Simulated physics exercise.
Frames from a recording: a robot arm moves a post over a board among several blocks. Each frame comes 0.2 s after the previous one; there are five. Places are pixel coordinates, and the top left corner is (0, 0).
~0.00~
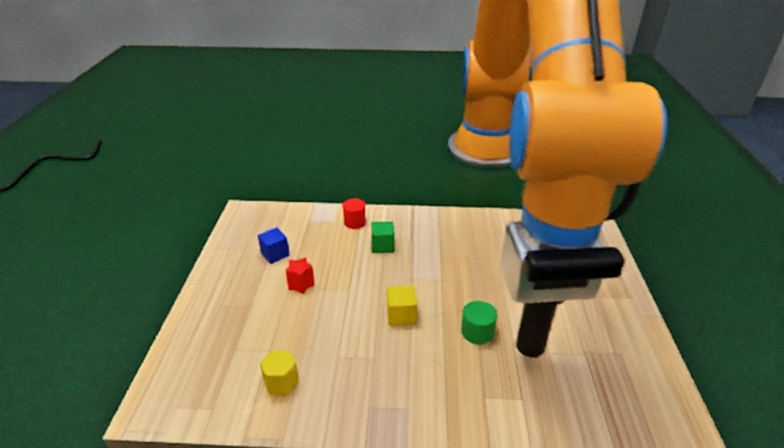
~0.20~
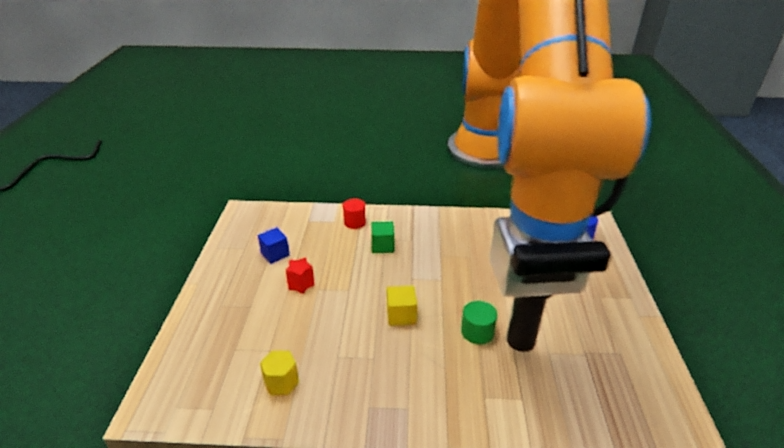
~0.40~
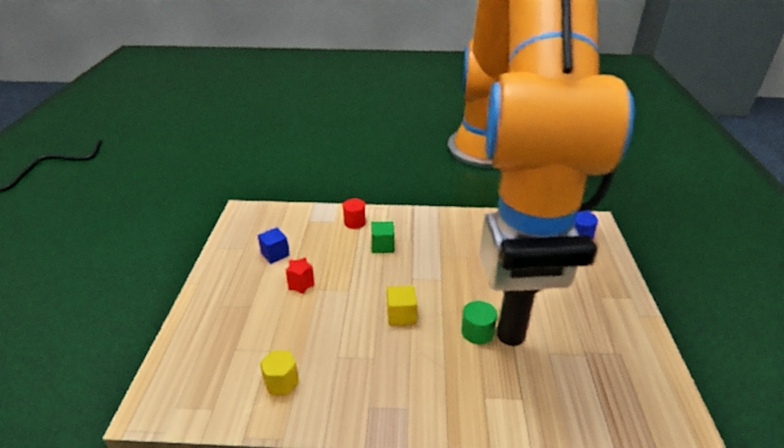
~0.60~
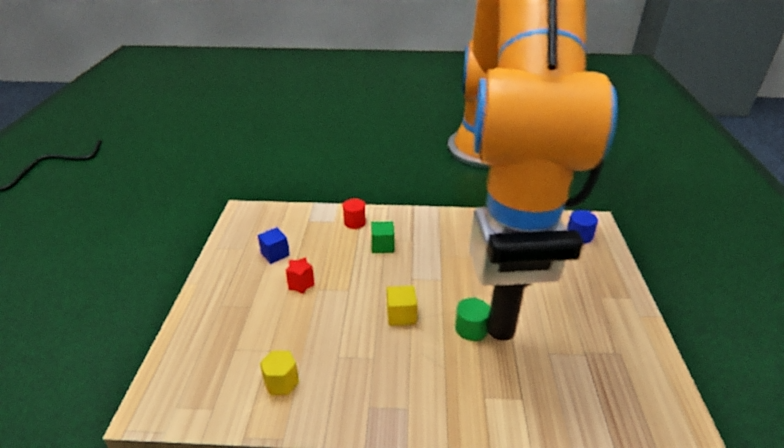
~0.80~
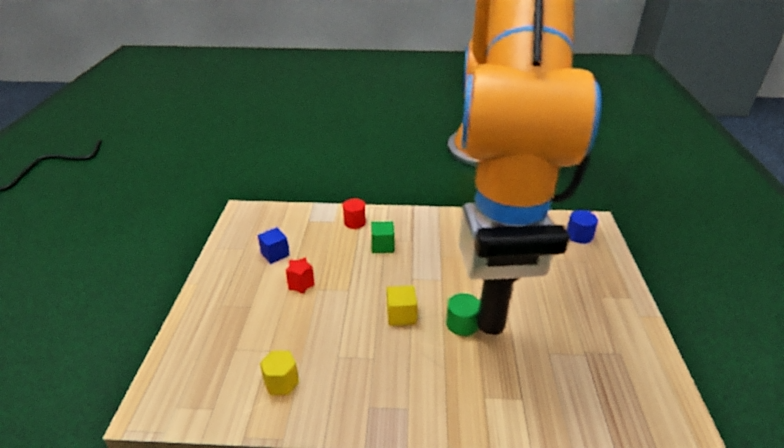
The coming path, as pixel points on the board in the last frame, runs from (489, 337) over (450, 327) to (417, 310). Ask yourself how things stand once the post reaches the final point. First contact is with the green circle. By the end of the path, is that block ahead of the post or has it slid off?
I'm fairly sure the green circle rides along ahead of the post to the very end.
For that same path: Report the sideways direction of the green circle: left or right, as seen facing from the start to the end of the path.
The right.
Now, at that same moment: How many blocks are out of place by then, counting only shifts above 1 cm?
Two blocks move.
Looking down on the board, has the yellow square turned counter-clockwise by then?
It seems so.
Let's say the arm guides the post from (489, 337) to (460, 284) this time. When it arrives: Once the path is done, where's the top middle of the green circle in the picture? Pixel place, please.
The middle of the upper face of the green circle will lie at about (444, 287) in the picture.
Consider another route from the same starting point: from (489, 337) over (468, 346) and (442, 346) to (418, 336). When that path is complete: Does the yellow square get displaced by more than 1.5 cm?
Short answer: No.
On the path given first. Halfway along, post at (451, 315); green circle at (432, 289).
At the end, post at (417, 298); yellow square at (385, 290), turned 35° anticlockwise; green circle at (412, 271).
